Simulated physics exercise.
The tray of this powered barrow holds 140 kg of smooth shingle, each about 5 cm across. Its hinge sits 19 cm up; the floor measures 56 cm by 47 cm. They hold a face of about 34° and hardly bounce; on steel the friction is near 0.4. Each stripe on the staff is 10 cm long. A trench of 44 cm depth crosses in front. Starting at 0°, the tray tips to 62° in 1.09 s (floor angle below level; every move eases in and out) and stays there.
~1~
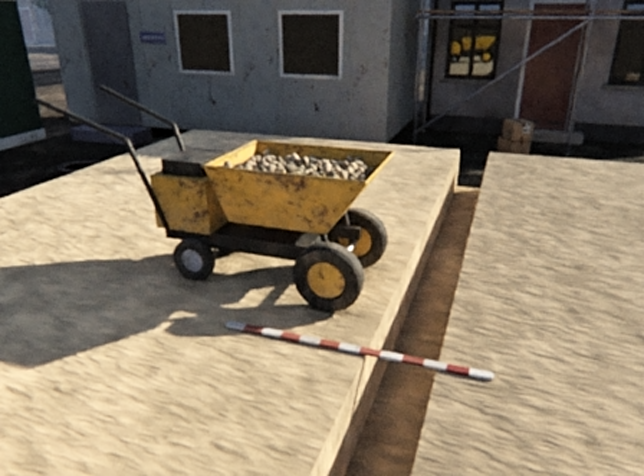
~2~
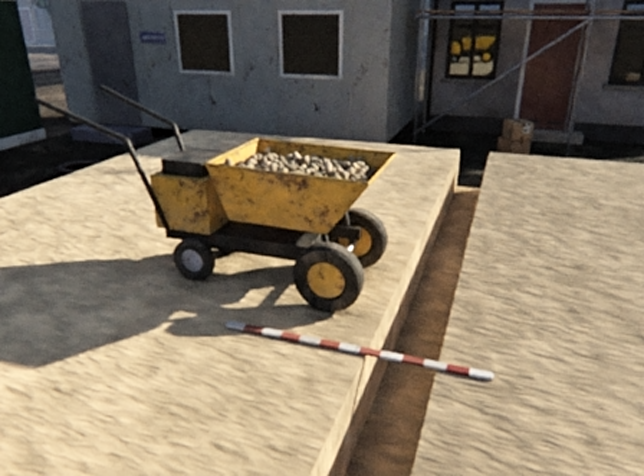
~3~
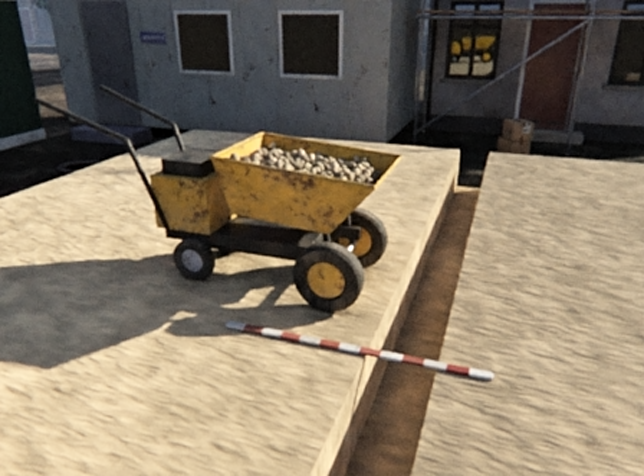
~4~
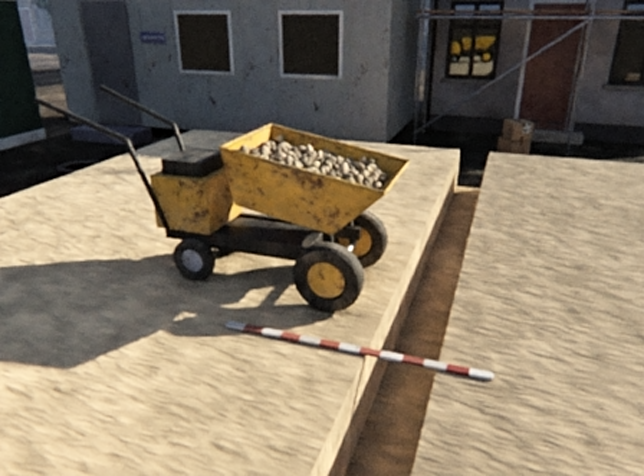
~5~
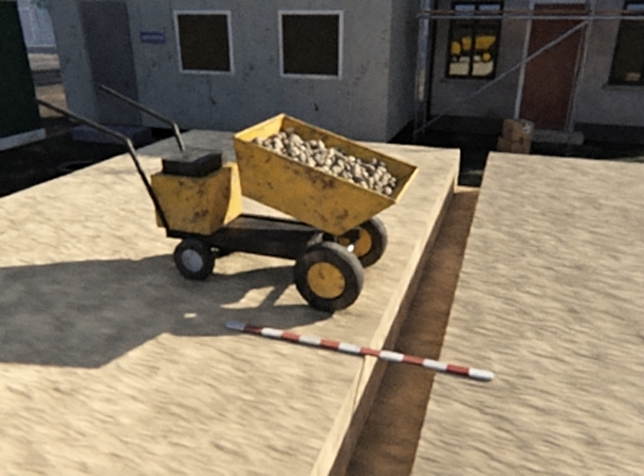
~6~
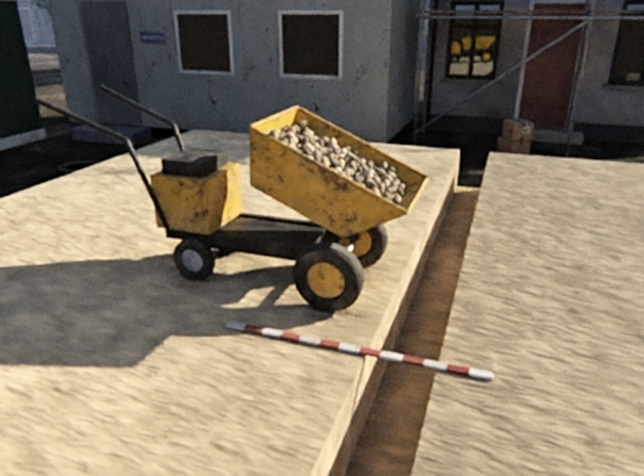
The clip opens on a yellow powered barrow loaded with smooth stones, standing on a pale slab beside a narrow trench, with a red-and-white staff lying in front. Its tray starts level, then tilts gradually, the rear rising and the right-hand lip lowering, while the wheels and chassis stay still.
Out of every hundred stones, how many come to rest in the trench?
About 25 per cent.
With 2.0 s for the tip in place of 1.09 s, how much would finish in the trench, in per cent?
In that case some 30 per cent.
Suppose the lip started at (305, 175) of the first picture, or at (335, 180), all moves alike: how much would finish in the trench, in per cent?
First some 80, then 50 per cent.
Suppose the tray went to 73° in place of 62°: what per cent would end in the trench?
It would be near 25 per cent.
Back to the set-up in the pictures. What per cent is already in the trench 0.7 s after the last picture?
About 0 per cent by then.
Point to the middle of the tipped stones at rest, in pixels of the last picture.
Near (490, 306).
Then, 0.4 s after the last picture the floor is at 52°, 100 % in the tray; the foremost stones are at (432, 237).
Then, 0.7 s after the last picture the floor is at 62°, 75 % in the tray, 1 % in the trench, 24 % past the trench; the foremost stones are at (521, 311).
Then, 1.1 s after the last picture the floor is at 62°, 41 % in the tray, 1 % in the trench, 58 % past the trench; the foremost stones are past the picture's edge.
Then, 3.0 s after the last picture the floor is at 62°, 9 % in the tray, 25 % in the trench, 65 % past the trench; the foremost stones are past the picture's edge.
